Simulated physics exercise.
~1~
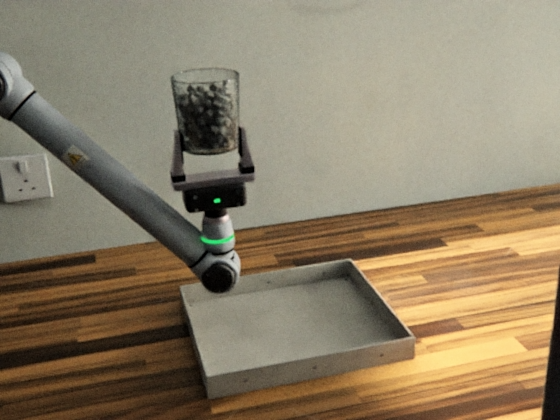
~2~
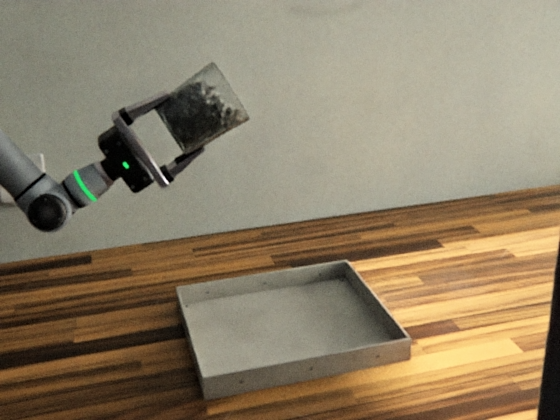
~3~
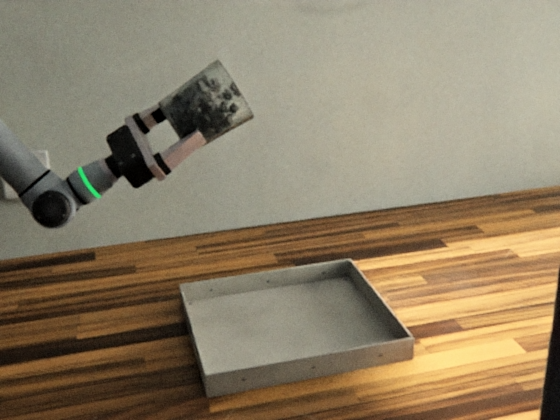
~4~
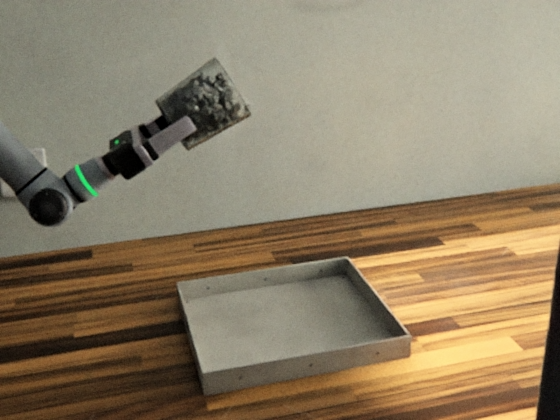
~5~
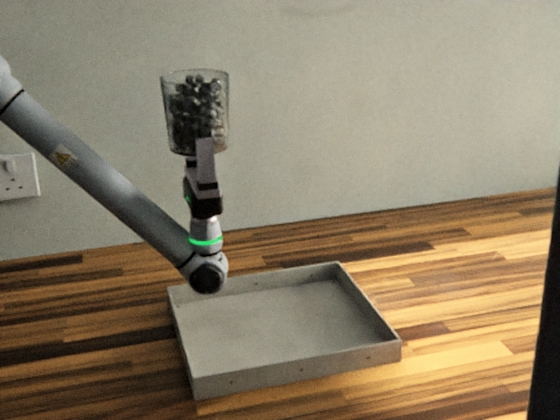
In this clip, a robot arm holding a clear beaker of dark pebbles above an empty gray tray swings it left and tips it toward the right, turns it about its length while tilted, then brings it back upright with the pebbles still inside and the tray empty.
